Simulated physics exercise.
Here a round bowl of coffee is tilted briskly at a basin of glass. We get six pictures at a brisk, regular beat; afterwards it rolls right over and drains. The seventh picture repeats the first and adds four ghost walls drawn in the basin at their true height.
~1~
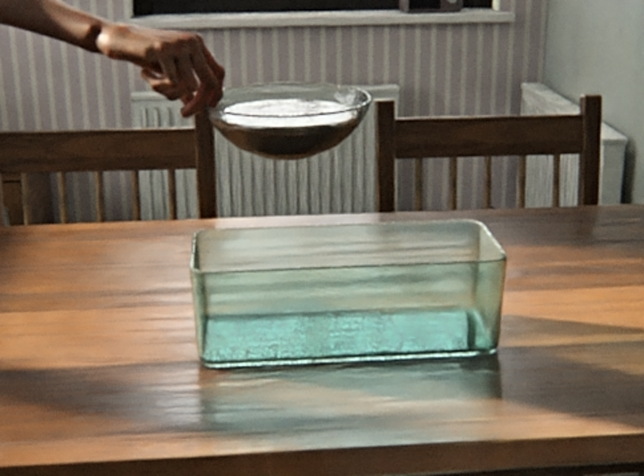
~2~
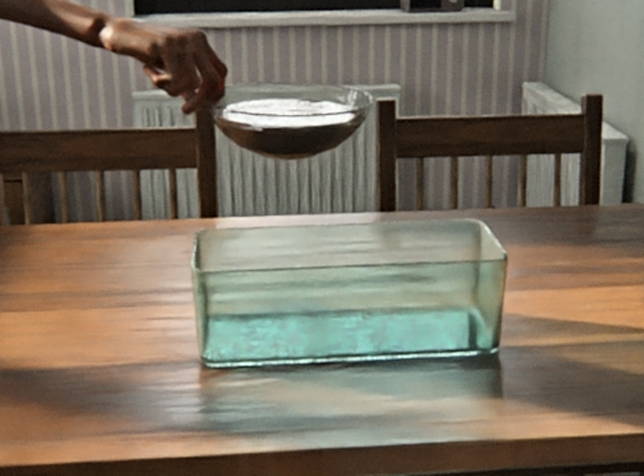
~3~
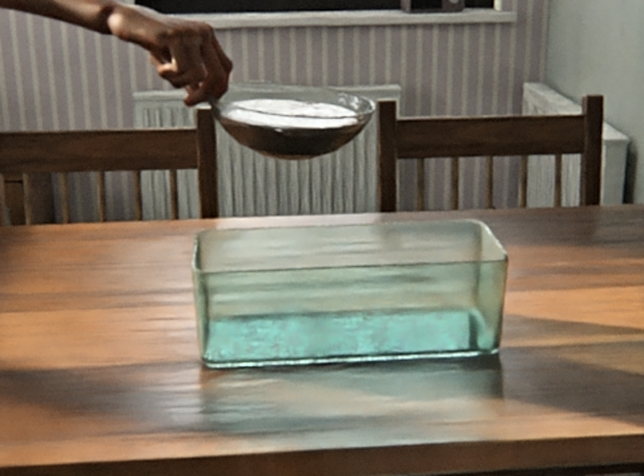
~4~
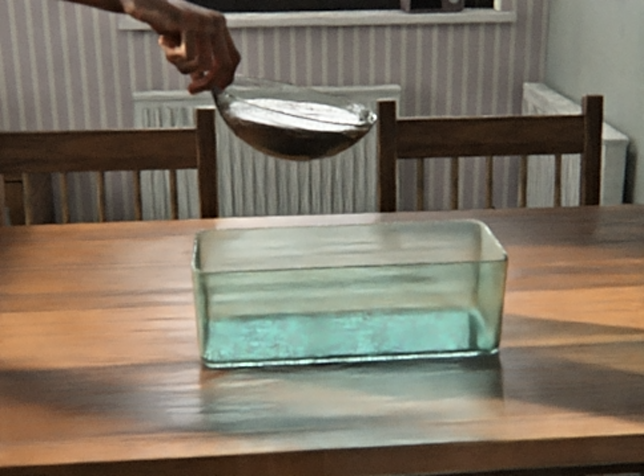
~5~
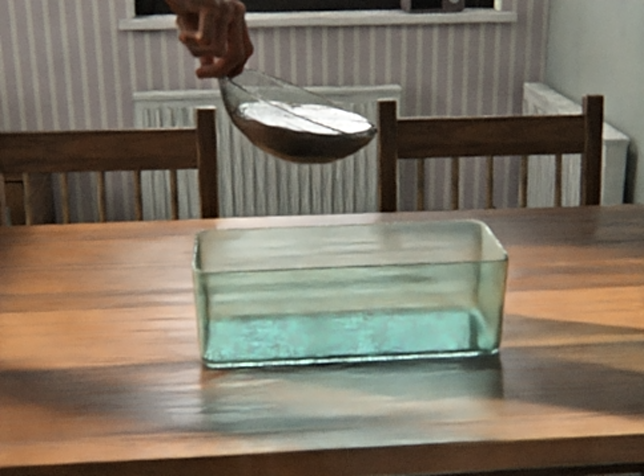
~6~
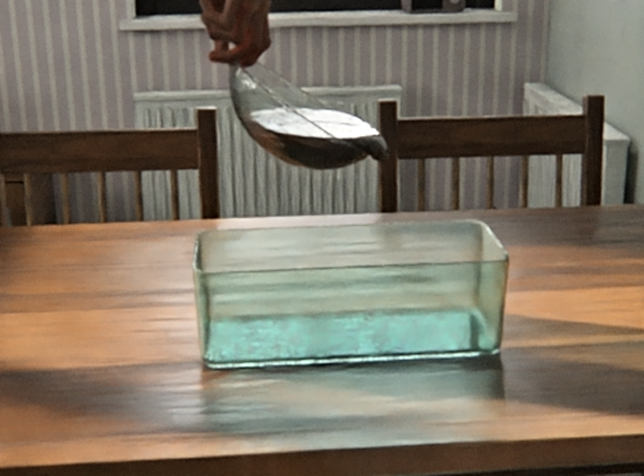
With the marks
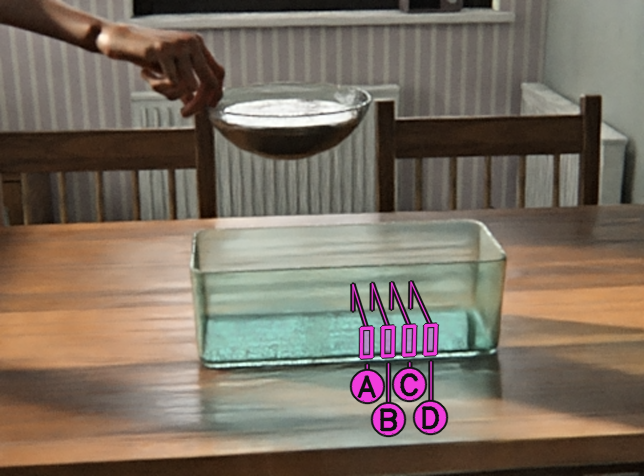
Hand tilting a round glass bowl of dark coffee rightward above a glass basin until coffee comes over the lip.
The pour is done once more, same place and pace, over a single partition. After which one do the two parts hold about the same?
The best place is C.
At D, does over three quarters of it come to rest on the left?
No, it does not.
In magenta, A at (367, 364); B at (388, 363); C at (409, 362); D at (430, 361).
Choosing A, about 22 % ends left of the wall and 76 % right of it.
Choosing B, about 31 % ends left of the wall and 68 % right of it.
Choosing C, about 49 % ends left of the wall and 49 % right of it.
Choosing D, about 64 % ends left of the wall and 31 % right of it; 5 % is lost outside.
